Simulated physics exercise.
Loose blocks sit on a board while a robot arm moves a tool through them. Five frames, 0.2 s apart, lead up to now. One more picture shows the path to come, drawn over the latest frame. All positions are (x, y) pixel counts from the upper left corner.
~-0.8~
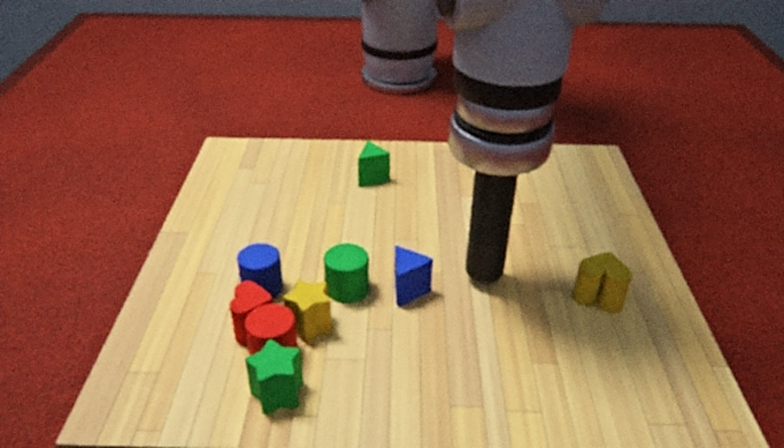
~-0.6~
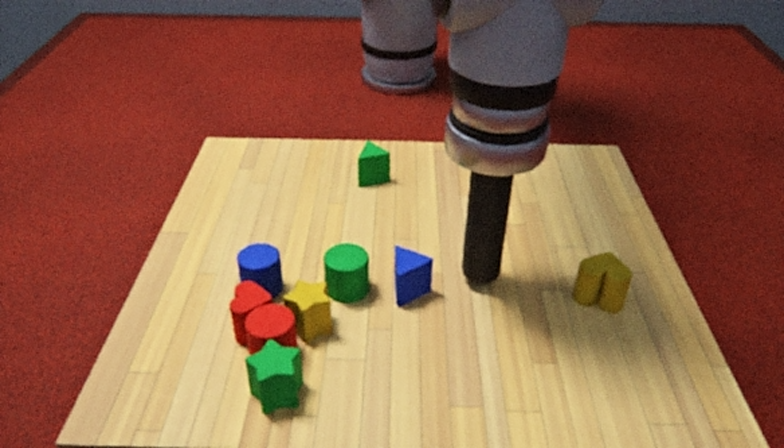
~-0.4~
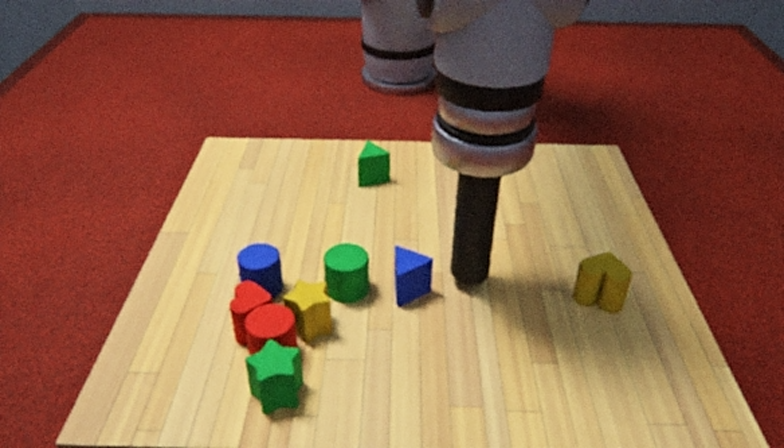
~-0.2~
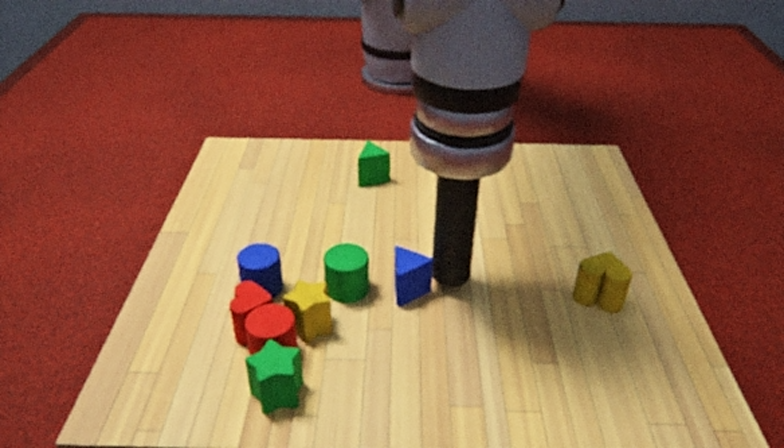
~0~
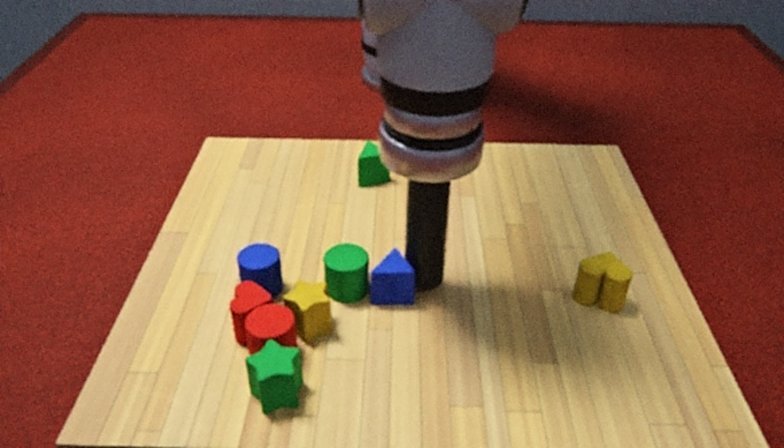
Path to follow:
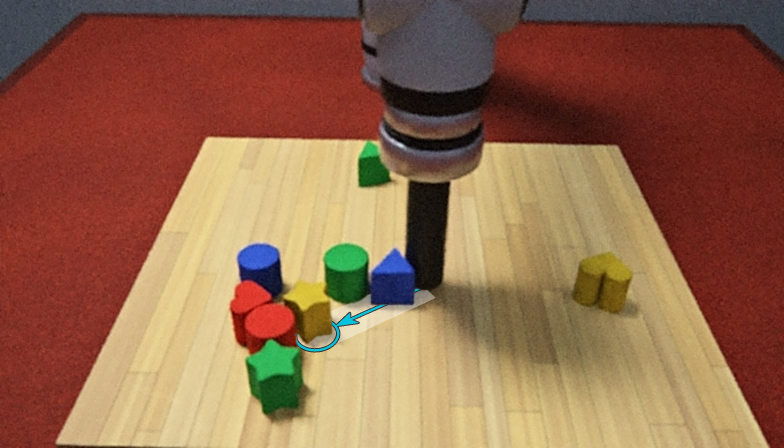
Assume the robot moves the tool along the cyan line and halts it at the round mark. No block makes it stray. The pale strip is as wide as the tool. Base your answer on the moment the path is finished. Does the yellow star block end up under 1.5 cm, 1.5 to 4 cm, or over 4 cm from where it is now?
Between 1.5 and 4 cm.
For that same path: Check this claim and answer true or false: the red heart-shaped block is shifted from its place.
True
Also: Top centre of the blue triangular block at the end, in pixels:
I expect it at (298, 275).
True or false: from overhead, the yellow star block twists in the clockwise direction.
It is false.
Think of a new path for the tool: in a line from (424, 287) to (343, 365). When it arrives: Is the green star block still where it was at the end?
Short answer: Yes.
The line goes straight from (424, 287) to (317, 334).
What follows on the original path. One third of the way, tool (390, 294); green cylinder (343, 255); blue triangular block (356, 279), turned 15° clockwise.
Two thirds of the way, tool (353, 310); red heart-shaped block (234, 296); red cylinder (258, 324); yellow star block (274, 295), turned 30° anticlockwise; green cylinder (341, 255); blue triangular block (315, 287), turned 35° clockwise.
At the end, tool (316, 326); red heart-shaped block (229, 297); red cylinder (257, 324); yellow star block (269, 295), turned 35° anticlockwise; green cylinder (341, 255); blue triangular block (298, 275), turned 55° clockwise.
